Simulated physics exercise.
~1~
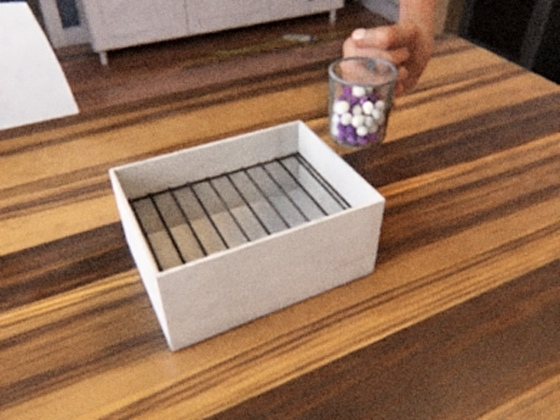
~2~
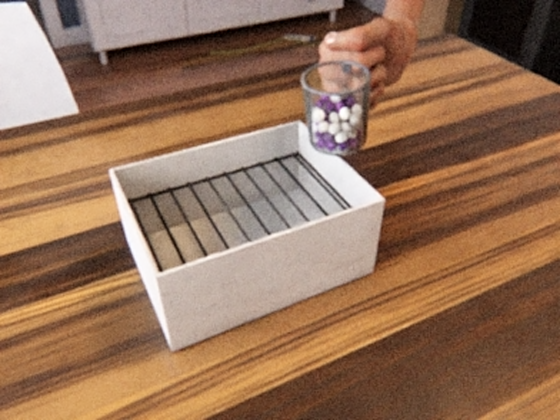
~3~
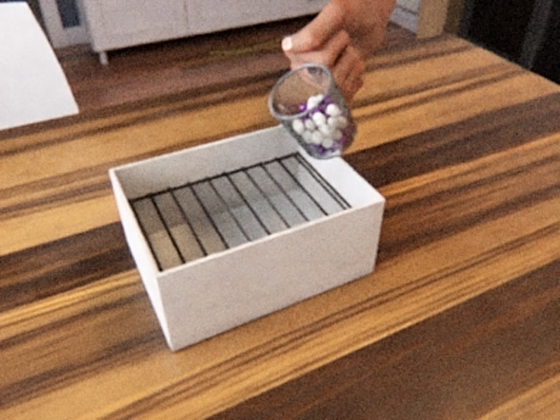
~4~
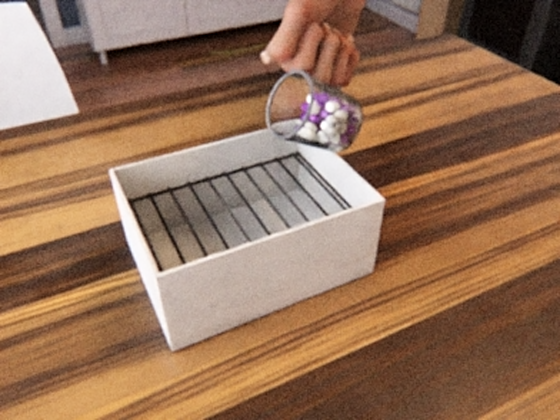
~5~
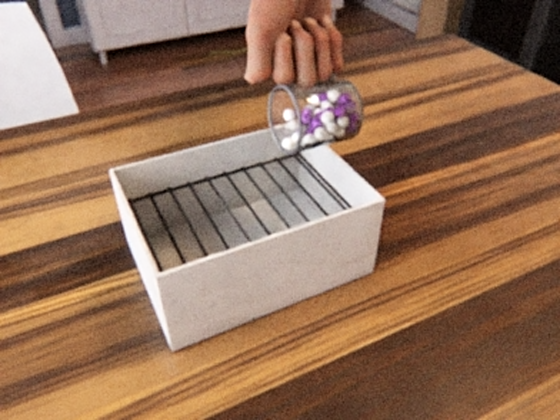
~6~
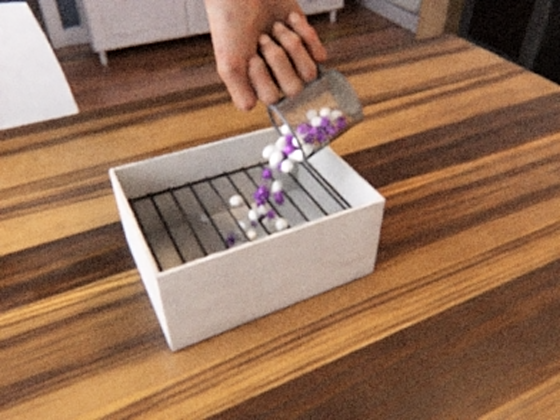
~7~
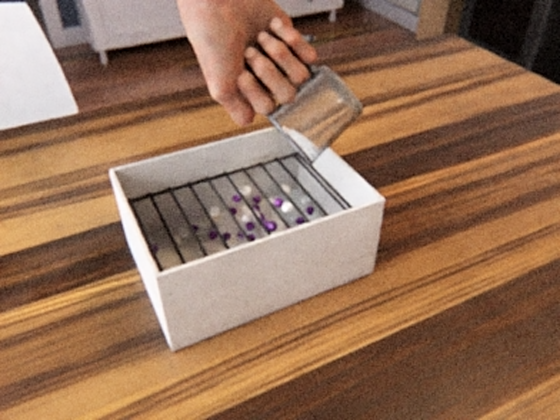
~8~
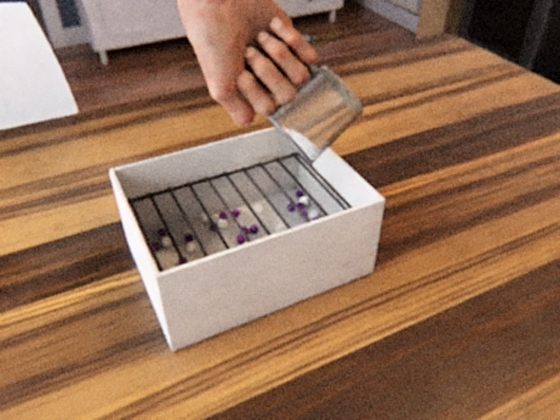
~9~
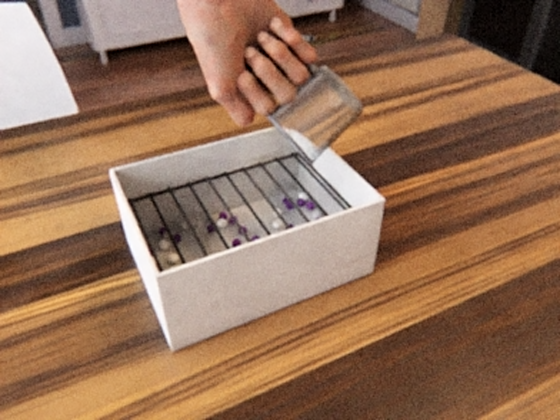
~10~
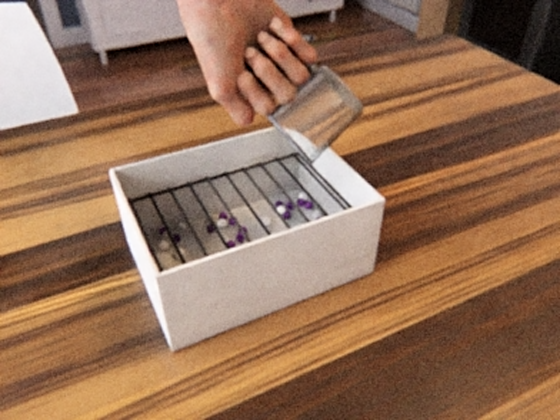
A hand holds a clear cup of white and purple beads at the upper right of a striped wooden table, seen from above at an angle. Below it sits an open white box with a dark wire rack across it, and a white sheet lies at the upper left. The hand moves the cup left over the box's far right corner and tips it onto its side. Beads of both colours spill onto the wires, and the cup tilts further until it is empty. All the white and purple beads drop through and settle beneath the rack, while the hand keeps the cup tipped.
